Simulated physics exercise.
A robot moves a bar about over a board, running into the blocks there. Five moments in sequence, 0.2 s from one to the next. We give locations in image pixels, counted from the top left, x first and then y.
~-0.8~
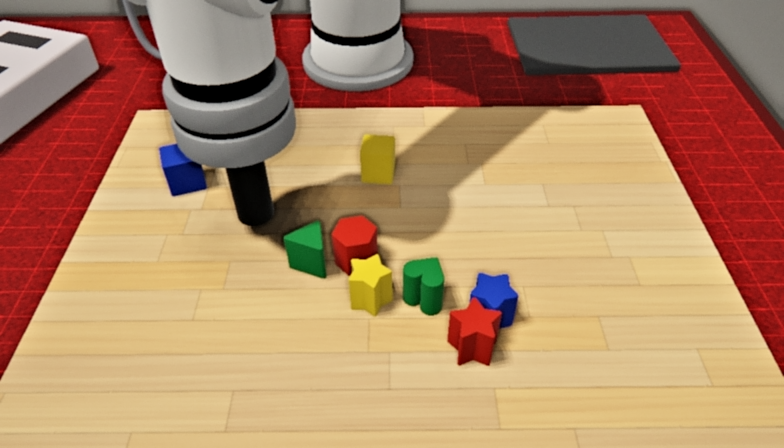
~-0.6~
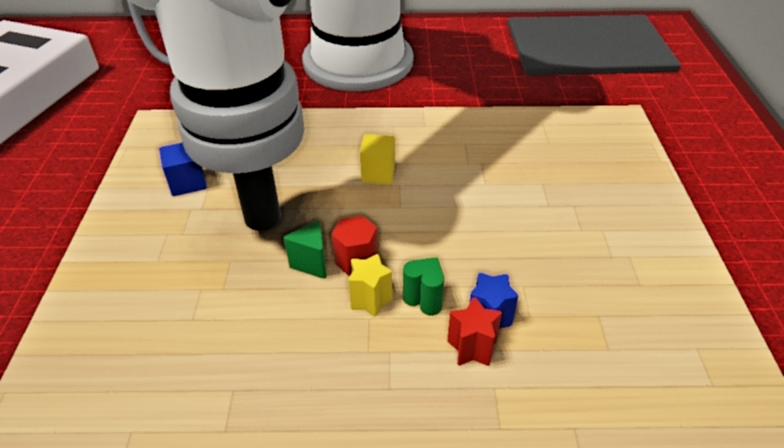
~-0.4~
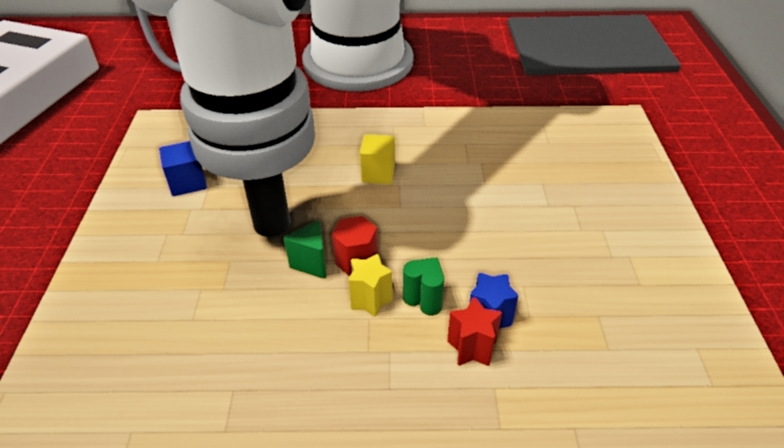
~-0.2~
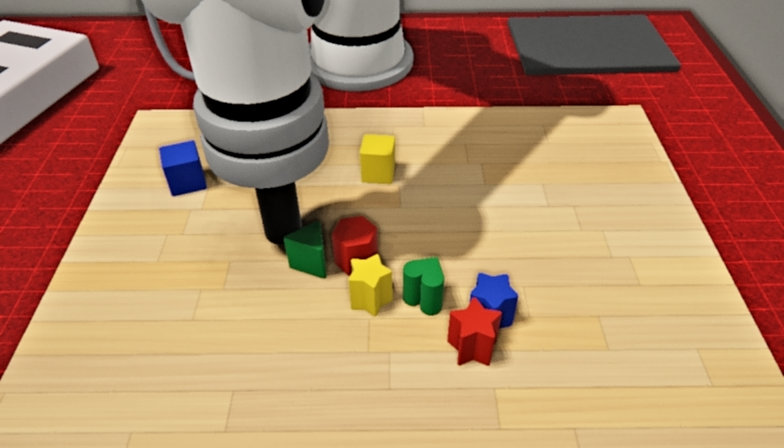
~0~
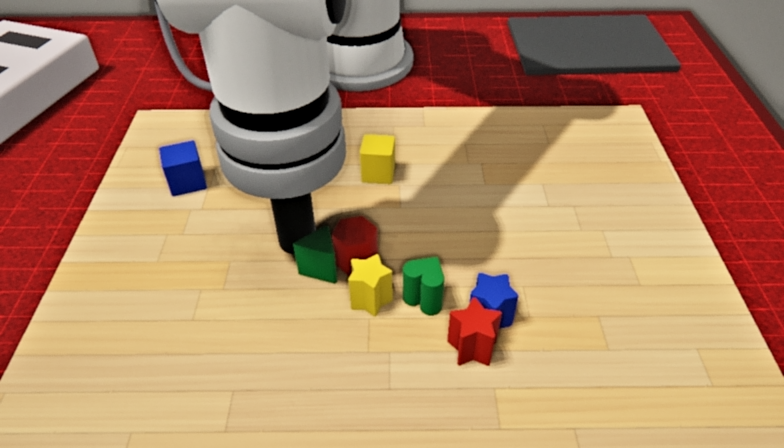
The footage shows a robot arm moving its black bar right and slightly toward the viewer across a wooden board of coloured blocks, reaching the green triangular block and nudging it slightly right while the other blocks stay still.
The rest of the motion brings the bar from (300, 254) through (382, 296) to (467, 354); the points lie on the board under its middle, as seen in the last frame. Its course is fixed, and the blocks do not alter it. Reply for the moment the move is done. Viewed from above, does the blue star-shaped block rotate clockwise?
Short answer: Yes.
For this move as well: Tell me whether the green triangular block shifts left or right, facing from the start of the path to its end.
Toward the right.
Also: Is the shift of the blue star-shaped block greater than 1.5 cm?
I'd say no.
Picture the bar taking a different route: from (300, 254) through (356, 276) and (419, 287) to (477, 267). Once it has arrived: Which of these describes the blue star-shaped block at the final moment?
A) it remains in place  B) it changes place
B
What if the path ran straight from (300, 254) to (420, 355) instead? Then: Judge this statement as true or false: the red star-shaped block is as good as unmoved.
My answer: False.
What follows on the original path. One third of the way, bar at (352, 269); green triangular block at (364, 276), turned 15° clockwise; yellow star-shaped block at (398, 283); green heart at (430, 271).
Two thirds of the way, bar at (412, 301); green triangular block at (379, 301), turned 75° clockwise; yellow star-shaped block at (433, 315), turned 30° anticlockwise; green heart at (455, 274), turned 45° anticlockwise.
At the end, bar at (468, 342); green triangular block at (380, 301), turned 75° clockwise; yellow star-shaped block at (453, 355), turned 45° clockwise; green heart at (467, 277), turned 105° anticlockwise; red star-shaped block at (508, 345), turned 90° anticlockwise; blue star-shaped block at (505, 286), turned 25° clockwise.
